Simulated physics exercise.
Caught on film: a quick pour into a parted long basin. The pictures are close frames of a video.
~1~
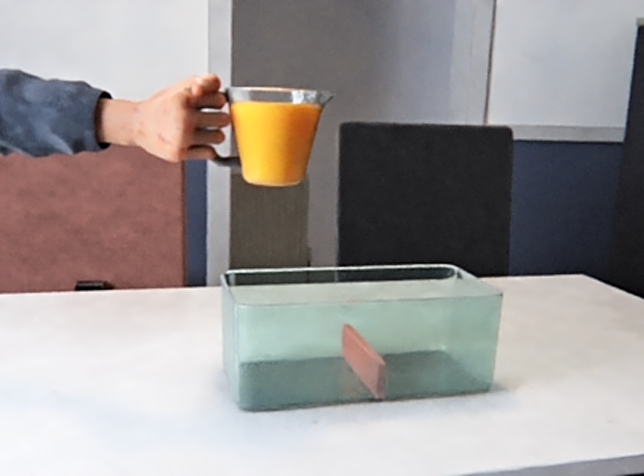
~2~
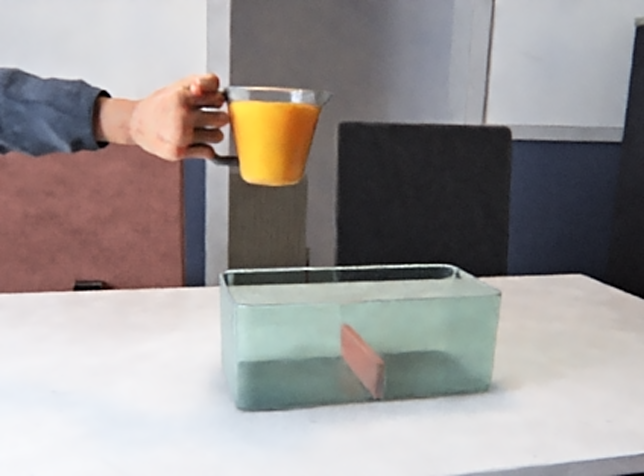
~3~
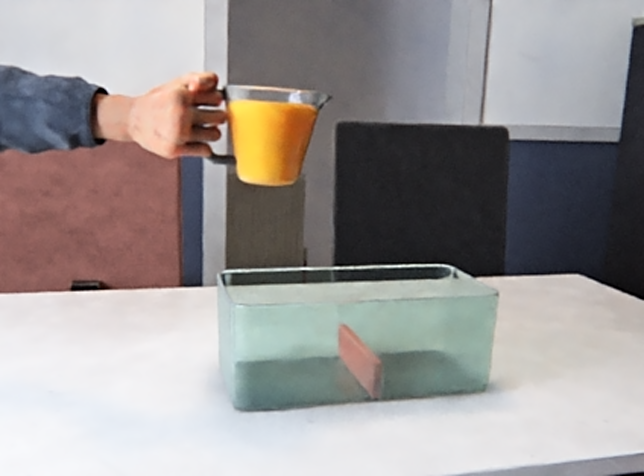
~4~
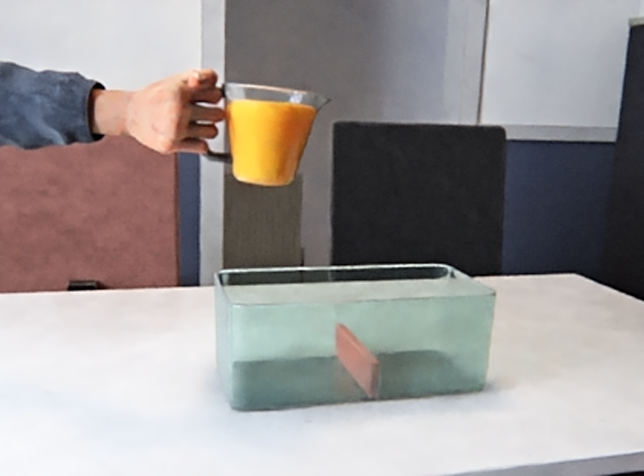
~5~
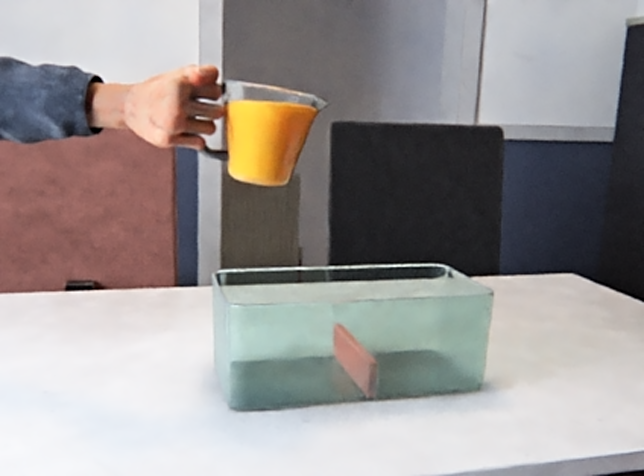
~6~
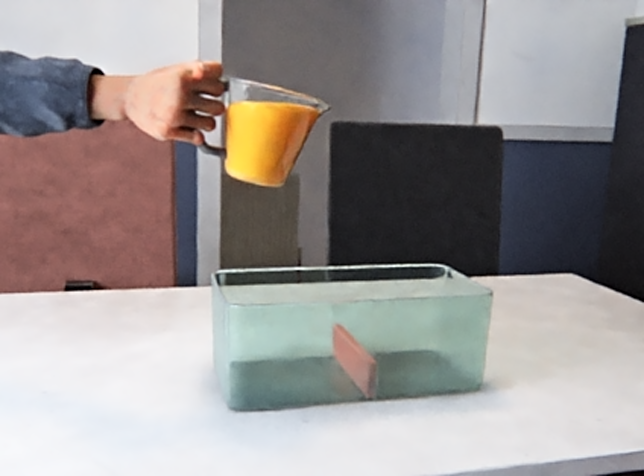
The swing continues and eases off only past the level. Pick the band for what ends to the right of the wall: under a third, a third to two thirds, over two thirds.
It comes to over two thirds.
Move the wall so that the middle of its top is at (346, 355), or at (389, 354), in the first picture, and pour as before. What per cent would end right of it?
First some 85, then 40 per cent.
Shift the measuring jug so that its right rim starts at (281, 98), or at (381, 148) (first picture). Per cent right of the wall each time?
About 5 and 95 per cent.
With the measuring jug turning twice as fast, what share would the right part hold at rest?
About 55 per cent.
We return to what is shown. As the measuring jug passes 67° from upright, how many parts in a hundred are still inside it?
Roughly 65 in a hundred.
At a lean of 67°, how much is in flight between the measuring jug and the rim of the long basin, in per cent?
Roughly 25 in a hundred.
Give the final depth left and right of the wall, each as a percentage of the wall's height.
Some 10 per cent left and 40 right.
A moment on, the measuring jug is tipped part way and 64 per cent is still to pour, 0 is left of the wall and 11 right of it.
Next, the measuring jug is tipped right over and 6 per cent is still to pour, 6 is left of the wall and 73 right of it.
Then the measuring jug is tipped right over and 0 per cent is still to pour, 18 is left of the wall and 80 right of it.
Later the measuring jug is tipped right over and 0 per cent is still to pour, 18 is left of the wall and 80 right of it.
Finally, 18 per cent lies left of the wall, 80 right of it and 2 outside.
